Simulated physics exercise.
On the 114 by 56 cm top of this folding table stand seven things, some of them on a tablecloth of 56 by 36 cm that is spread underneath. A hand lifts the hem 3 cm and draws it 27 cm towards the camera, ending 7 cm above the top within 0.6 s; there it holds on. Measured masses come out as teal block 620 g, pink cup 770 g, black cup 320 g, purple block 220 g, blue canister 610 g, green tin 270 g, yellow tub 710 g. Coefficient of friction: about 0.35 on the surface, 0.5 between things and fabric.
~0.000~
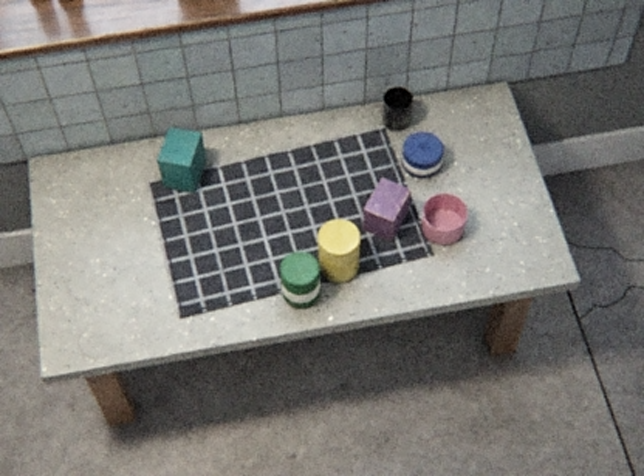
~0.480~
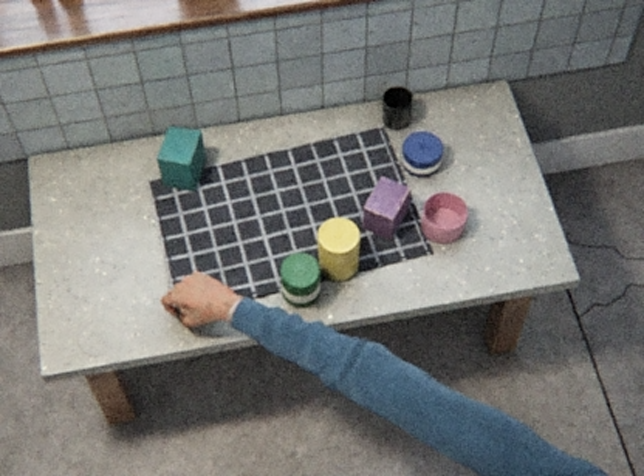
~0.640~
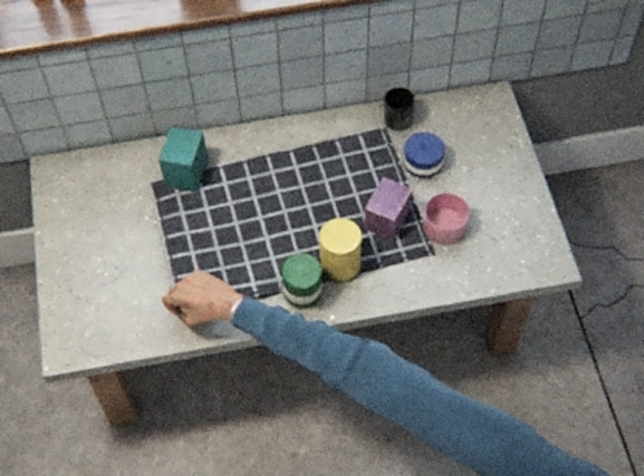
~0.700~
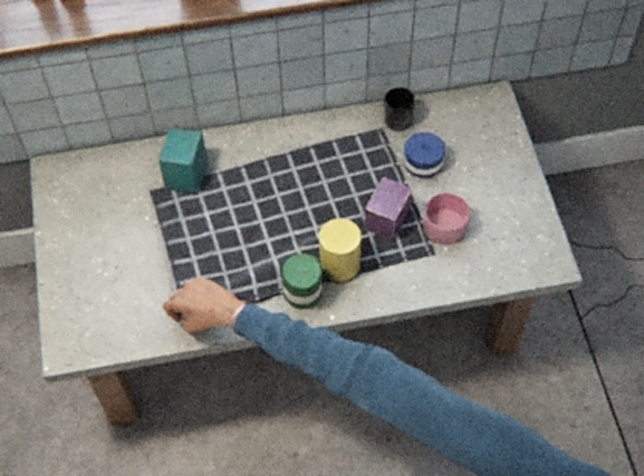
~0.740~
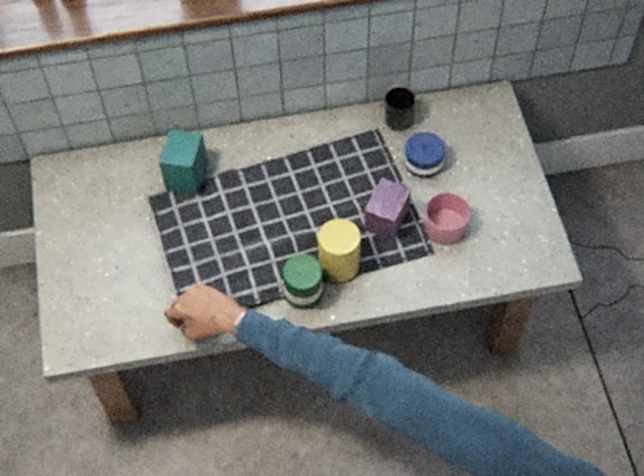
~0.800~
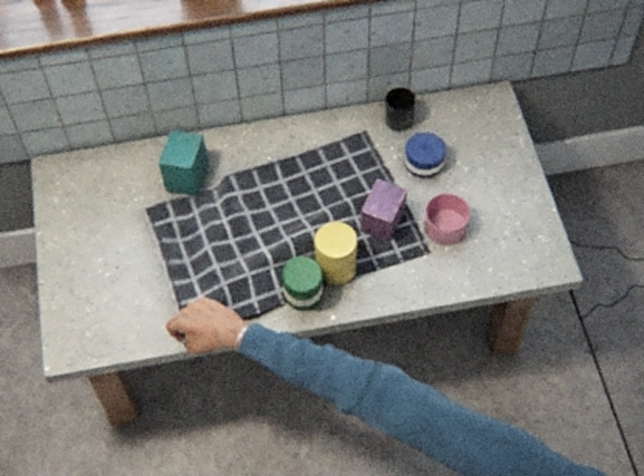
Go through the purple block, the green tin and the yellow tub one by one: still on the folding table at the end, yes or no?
Purple block - yes; green tin - no; yellow tub - yes.
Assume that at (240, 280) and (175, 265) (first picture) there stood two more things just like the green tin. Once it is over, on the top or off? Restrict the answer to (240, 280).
Result for that copy: It tumbles down.
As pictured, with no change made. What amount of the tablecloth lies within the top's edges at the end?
Some 70 per cent of it.
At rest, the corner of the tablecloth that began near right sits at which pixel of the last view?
That corner settles near pixel (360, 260) in the last view.
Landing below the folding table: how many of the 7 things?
Tally: 1.
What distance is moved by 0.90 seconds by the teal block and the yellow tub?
I'd put the teal block at some 0 centimetres and the yellow tub at some 4 centimetres.
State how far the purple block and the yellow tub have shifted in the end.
Net shift, approx.: Purple block = 15 cm, yellow tub = 15 cm.
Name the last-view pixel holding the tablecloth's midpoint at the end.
Centre in the last view: Approx. (222, 310).
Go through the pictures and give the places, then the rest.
The first frame shows shows, purple block (388, 199); green tin (300, 268); yellow tub (339, 237); tablecloth corners (179, 319) (147, 182) (434, 255).
The second frame shows shows, green tin (300, 268); tablecloth corners (147, 180) (433, 253); grip (177, 314).
The third frame shows shows, tablecloth corners (149, 182) (435, 254); grip (178, 312).
The fourth frame shows shows, tablecloth corners (147, 190) (435, 254); grip (180, 319).
The fifth frame shows shows, tablecloth corners (145, 196) (378, 127); grip (181, 326).
The sixth frame shows shows, purple block (384, 200); green tin (302, 272); yellow tub (336, 240); tablecloth corners (142, 208) (365, 129) (431, 253); grip (183, 339).
After 0.9 s, 95 % of the tablecloth is still over the top; purple block 5 cm off its start, yellow tub 5 cm off its start, green tin 3 cm off its start.
After 1.0 s, 90 % of the tablecloth is still over the top; purple block lifted 6 cm, yellow tub 8 cm off its start, green tin 7 cm off its start.
After 1.1 s, 75 % of the tablecloth is still over the top; yellow tub 13 cm off its start at (294, 277), purple block on its side, 13 cm off its start at (330, 212), green tin 12 cm off its start at (276, 317).
After 1.2 s, 70 % of the tablecloth is still over the top; green tin 16 cm off its start, yellow tub 16 cm off its start, purple block on its side, 13 cm off its start.
After 2.8 s, 70 % of the tablecloth is still over the top; green tin over the edge, yellow tub 17 cm off its start at (281, 290), purple block on its side, 13 cm off its start at (329, 212), teal block 3 cm off its start at (185, 159).
